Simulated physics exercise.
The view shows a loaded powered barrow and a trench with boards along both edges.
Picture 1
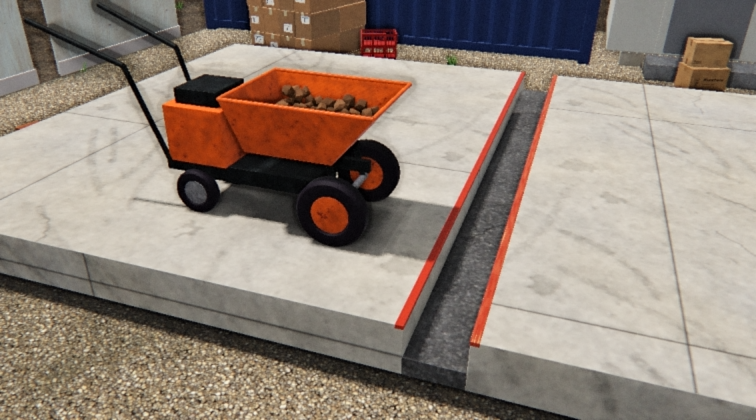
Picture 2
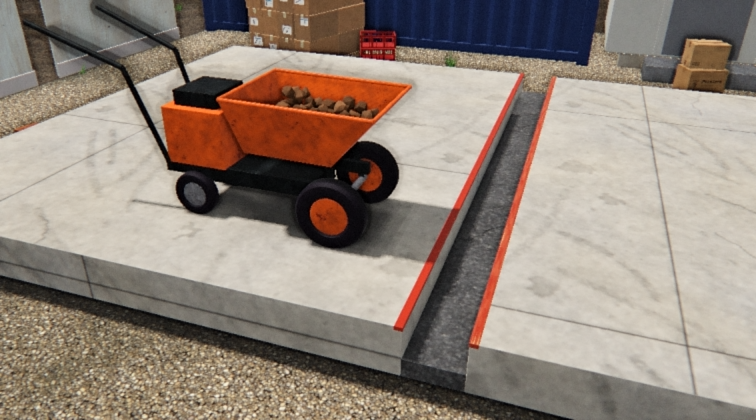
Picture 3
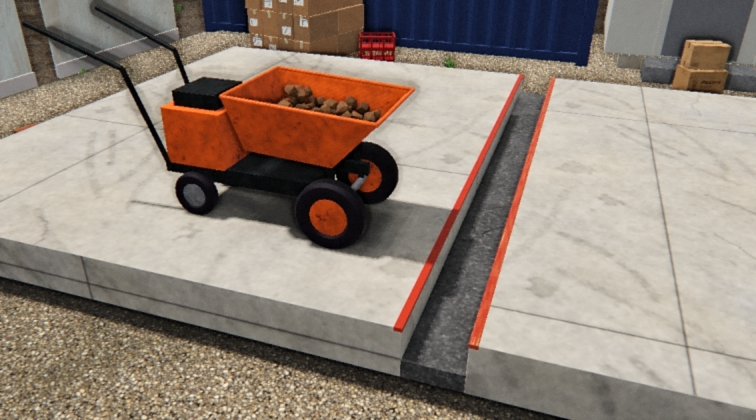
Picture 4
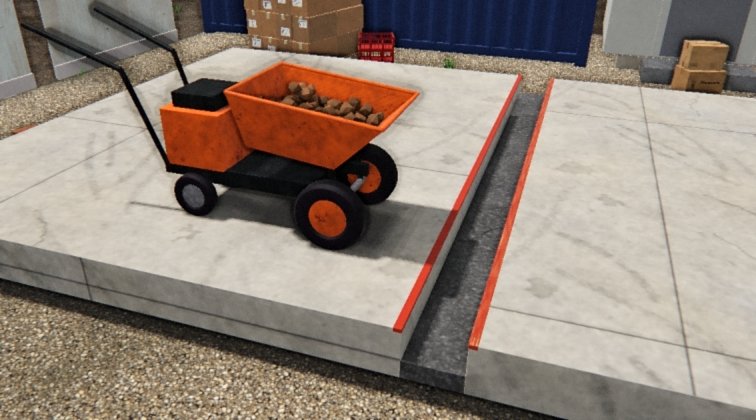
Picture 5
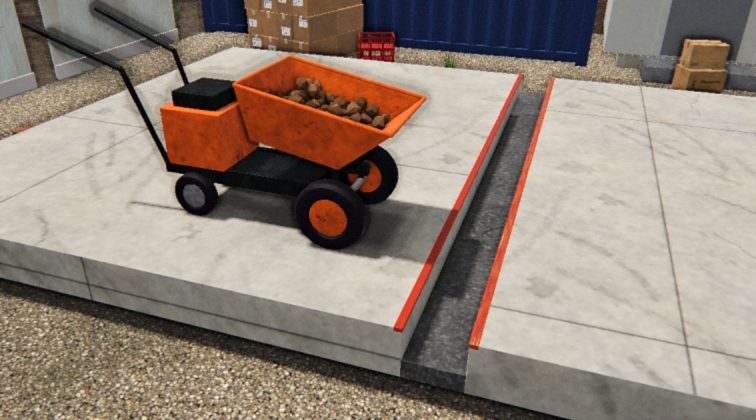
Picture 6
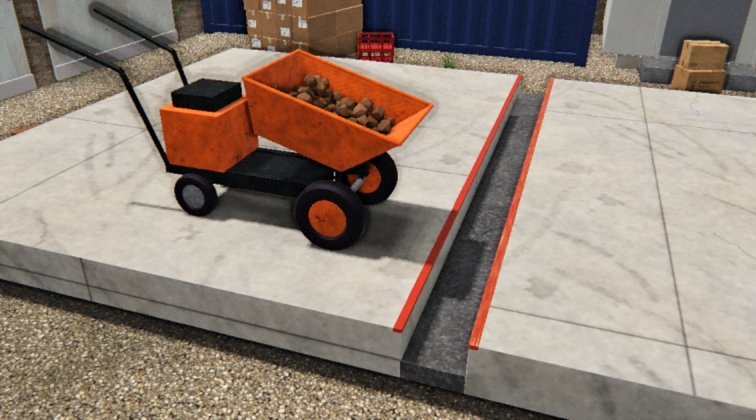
An orange powered barrow stands near a trench as its loaded skip tilts forward.
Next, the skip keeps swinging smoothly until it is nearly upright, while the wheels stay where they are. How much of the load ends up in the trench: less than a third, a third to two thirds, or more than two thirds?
Watching it, what goes in is in excess of two thirds of the load.
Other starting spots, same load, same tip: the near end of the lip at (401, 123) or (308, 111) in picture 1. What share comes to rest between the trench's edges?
Well, you'd get roughly 50 per cent from the first place and roughly 30 per cent from the second.
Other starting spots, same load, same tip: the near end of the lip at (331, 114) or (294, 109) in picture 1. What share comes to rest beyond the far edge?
That would be roughly 0 in a hundred and then roughly 0 in a hundred.
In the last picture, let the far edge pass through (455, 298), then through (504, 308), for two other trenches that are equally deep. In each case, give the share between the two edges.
50 %, give or take, and then 100 %.
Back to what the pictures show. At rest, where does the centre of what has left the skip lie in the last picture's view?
Resting centre, last frame: Roughly (471, 263).
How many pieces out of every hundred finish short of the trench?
Estimate: Some 0 percent.
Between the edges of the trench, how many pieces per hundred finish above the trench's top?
I'd say around 10 percent.
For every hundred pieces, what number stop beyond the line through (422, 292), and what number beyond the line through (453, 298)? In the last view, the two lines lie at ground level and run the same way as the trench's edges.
The first gives 100 %, the second 50 %.
Soon after the last picture, skip tipped steeply; all in the skip.
A little later, skip tipped steeply; most in the skip; a small part in or heaped over the trench; a stray few falling.
Later still, skip tipped right over; a small part in the skip; most in or heaped over the trench; a small part beyond it.
At rest, skip tipped right over; a stray few in the skip; nearly all in or heaped over the trench; a small part beyond it.
